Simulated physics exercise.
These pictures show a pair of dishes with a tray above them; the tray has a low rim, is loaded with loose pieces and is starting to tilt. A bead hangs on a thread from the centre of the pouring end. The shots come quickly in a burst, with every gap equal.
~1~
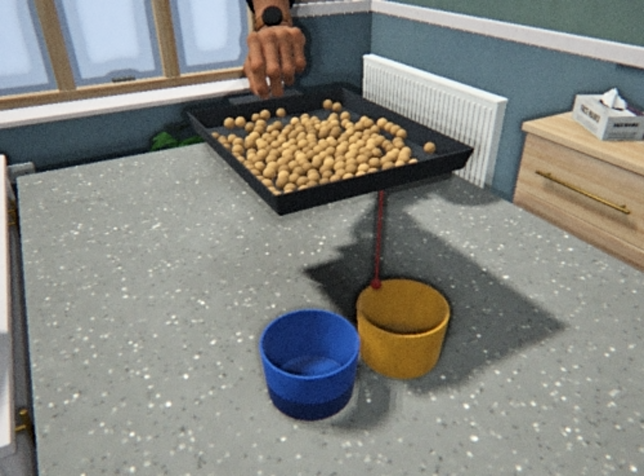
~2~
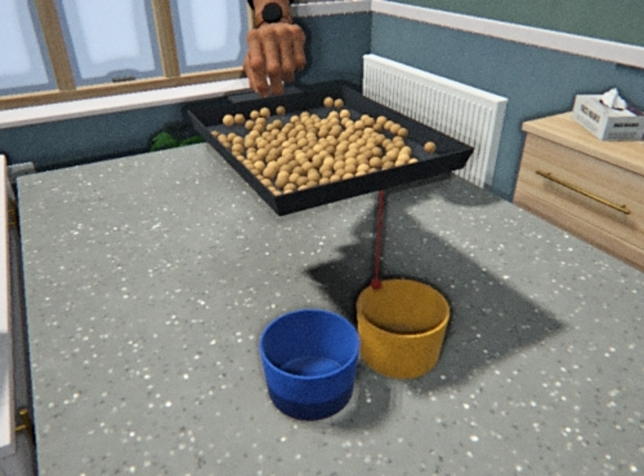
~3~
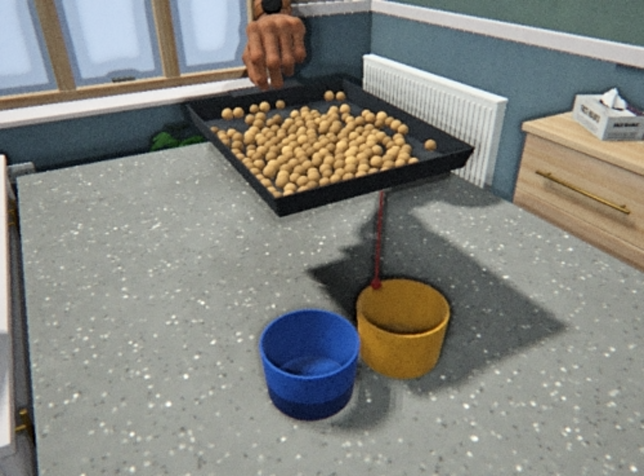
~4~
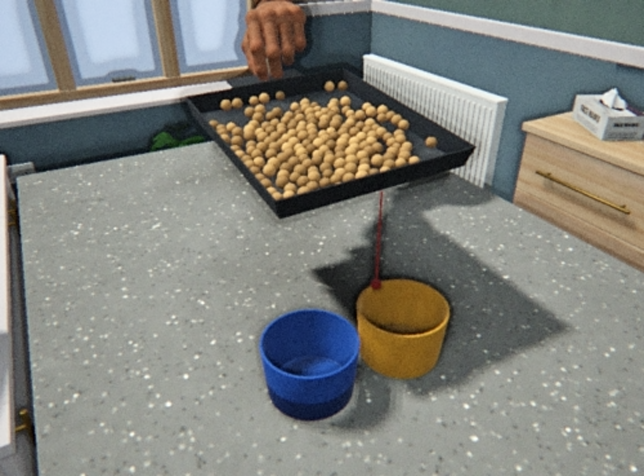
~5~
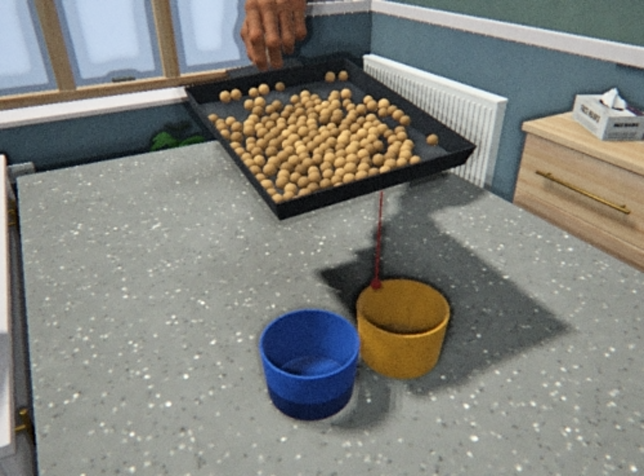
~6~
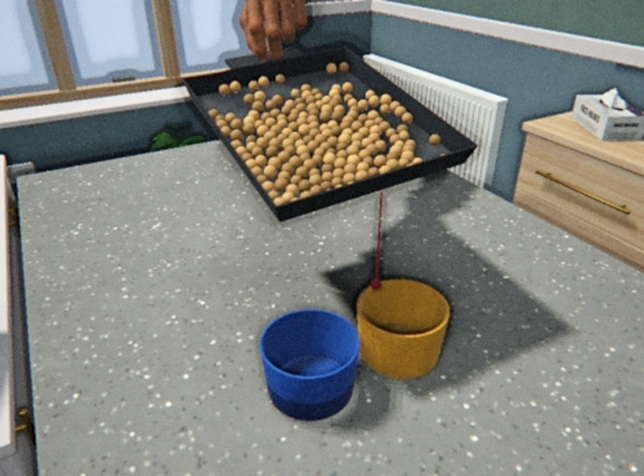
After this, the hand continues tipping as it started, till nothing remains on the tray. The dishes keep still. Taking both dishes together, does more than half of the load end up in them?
Yes.
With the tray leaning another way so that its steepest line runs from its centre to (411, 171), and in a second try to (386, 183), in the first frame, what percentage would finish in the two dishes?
About 10 %, then 40 %.
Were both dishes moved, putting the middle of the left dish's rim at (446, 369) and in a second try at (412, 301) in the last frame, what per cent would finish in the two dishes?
About 0 per cent, then about 10 per cent.
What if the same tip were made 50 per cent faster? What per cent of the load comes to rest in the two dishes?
That works out at about 70 percent.
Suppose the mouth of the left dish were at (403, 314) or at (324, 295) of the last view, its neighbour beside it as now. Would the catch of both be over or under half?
At the first place below a half, at the second below a half.
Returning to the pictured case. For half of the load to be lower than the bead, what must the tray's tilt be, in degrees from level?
That happens at around 80°.
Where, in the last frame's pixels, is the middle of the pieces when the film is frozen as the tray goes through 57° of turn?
The load's middle is around (337, 168).
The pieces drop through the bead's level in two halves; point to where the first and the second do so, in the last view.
The leading part at (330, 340), the rest of it at (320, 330).
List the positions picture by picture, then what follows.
Corners of the pouring end near (278, 192) and (466, 147), level; middle of the load near (319, 152), round wooden beads; left dish near (334, 393); right dish near (429, 352); bead on its thread near (376, 284), in the first picture.
Corners of the pouring end near (279, 192) and (466, 147), level; middle of the load near (319, 151), in the second picture.
Corners of the pouring end near (279, 194) and (467, 146), tipped barely, lowest at the left corner; middle of the load near (319, 148), in the third picture.
Corners of the pouring end near (279, 196) and (468, 145), tipped a little, lowest at the left corner; middle of the load near (319, 144), only a few on the move, in the fourth picture.
Corners of the pouring end near (279, 198) and (468, 144), tipped a little, lowest at the left corner; middle of the load near (319, 142), a little on the move, in the fifth picture.
Corners of the pouring end near (279, 201) and (469, 144), tipped a little, lowest at the left corner; middle of the load near (321, 140), the bulk on the move; left dish near (334, 393); right dish near (429, 352), in the sixth picture.
Shortly afterwards, tray tipped steeply; the bulk on the tray; only a few in the left dish; a little in the air.
Next, tray tipped right over; only a few on the tray; near half in the left dish; a little in the right dish; near a quarter outside both; a little in the air.
Some moments later, tray tipped past a quarter turn; near two thirds in the left dish; a little in the right dish; near a third outside both.
In the end, tray tipped past a quarter turn; near two thirds in the left dish; a little in the right dish; near a third outside both.
